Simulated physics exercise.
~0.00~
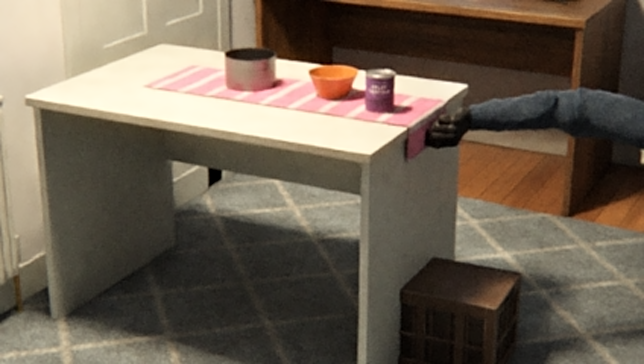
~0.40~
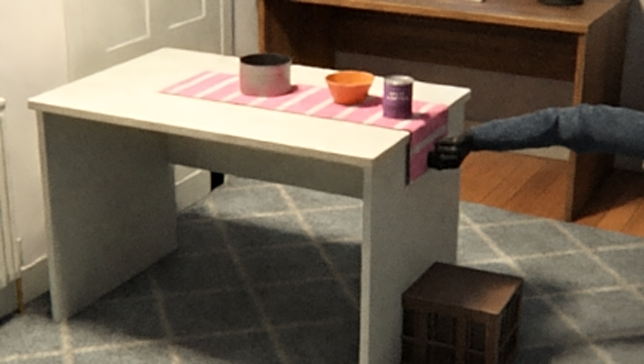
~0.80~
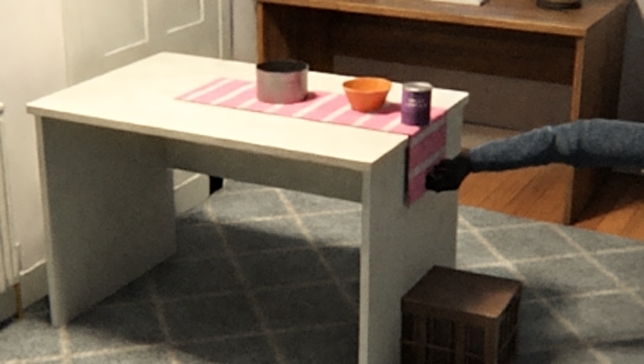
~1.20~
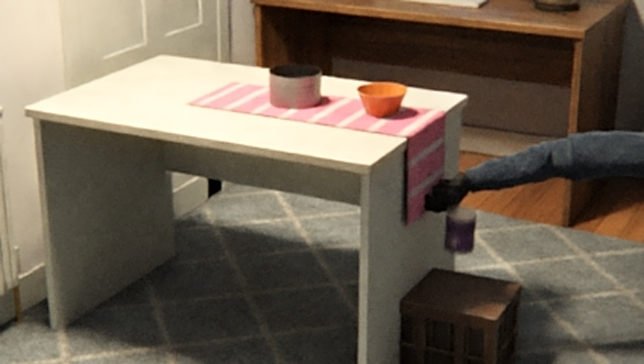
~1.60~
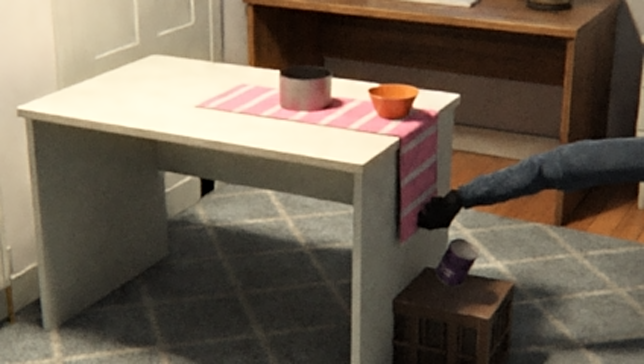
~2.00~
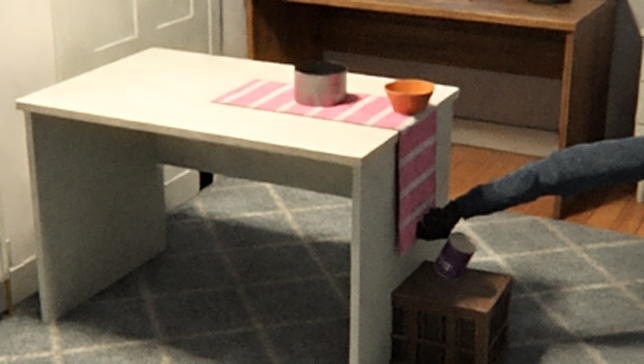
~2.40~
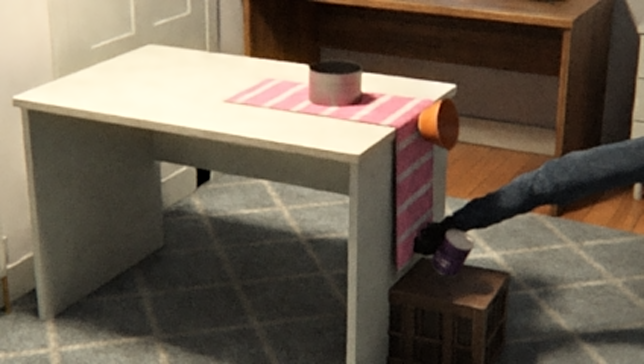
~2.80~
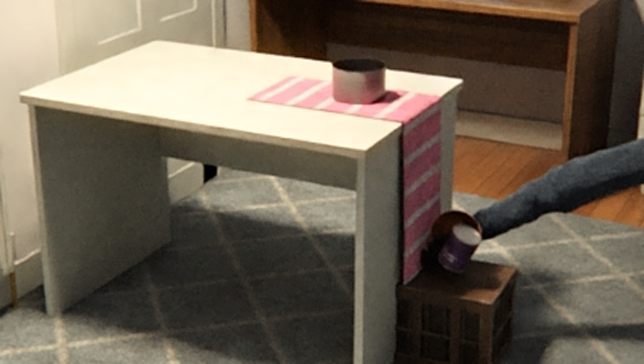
A pink striped scarf slides to the right along a white table as a dark-gloved hand draws its hanging end downward, carrying a pot, an orange bowl and a purple tin with it. The tin, nearest the edge, goes over first and tumbles upside down towards the brown crate below. The hand keeps pulling, and the bowl rides to the edge, tips over and drops beside the tin. By the end, the scarf's hem reaches the crate, the bowl and tin are down by the hand, and only the pot remains upright on the tabletop.
